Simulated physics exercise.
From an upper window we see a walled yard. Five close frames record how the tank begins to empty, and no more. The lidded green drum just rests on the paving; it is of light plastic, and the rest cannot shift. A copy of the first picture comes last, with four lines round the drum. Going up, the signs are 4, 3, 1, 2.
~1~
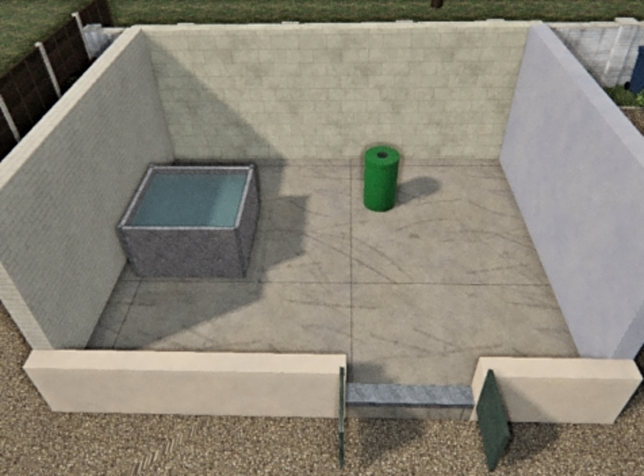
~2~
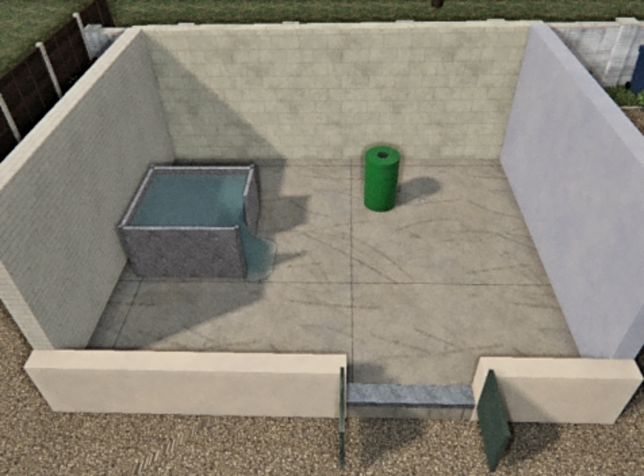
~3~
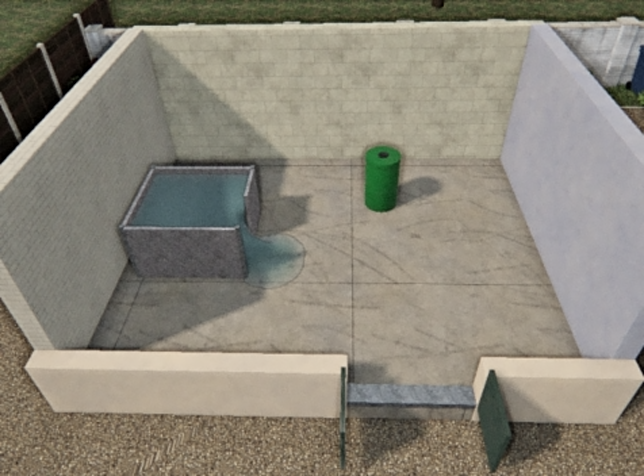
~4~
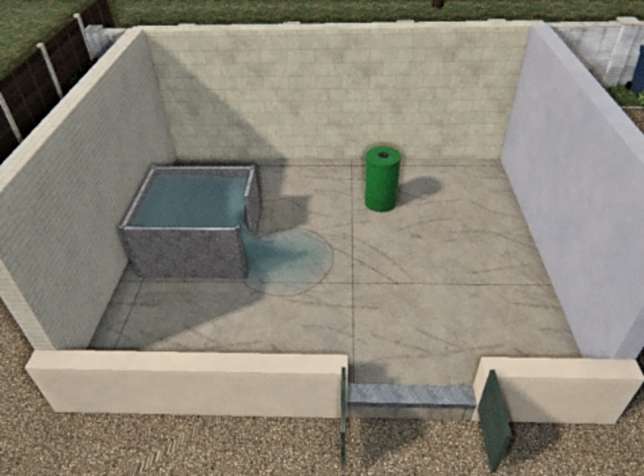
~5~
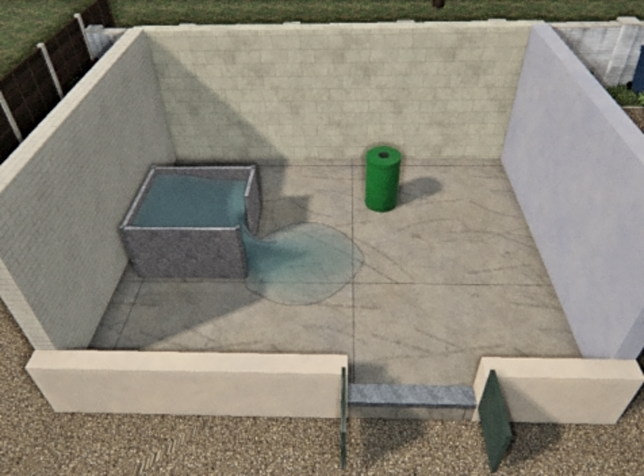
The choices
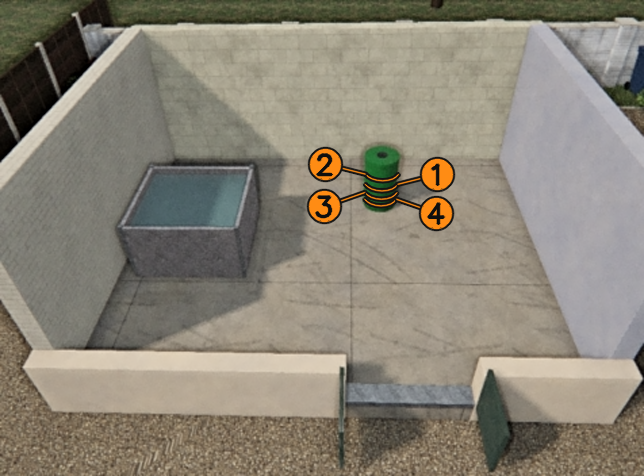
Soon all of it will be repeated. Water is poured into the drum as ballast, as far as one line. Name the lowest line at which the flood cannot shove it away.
Line 4.
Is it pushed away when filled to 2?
No, that is safe.
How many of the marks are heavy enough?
All of them.
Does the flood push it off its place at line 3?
No.
On the marked copy, 1 at (381, 190); 2 at (382, 180); 3 at (381, 199); 4 at (381, 205); from the bottom up 4, 3, 1, 2.
With 1, it does not move.
With 2, it does not move.
With 3, it does not move.
With 4, it does not move.
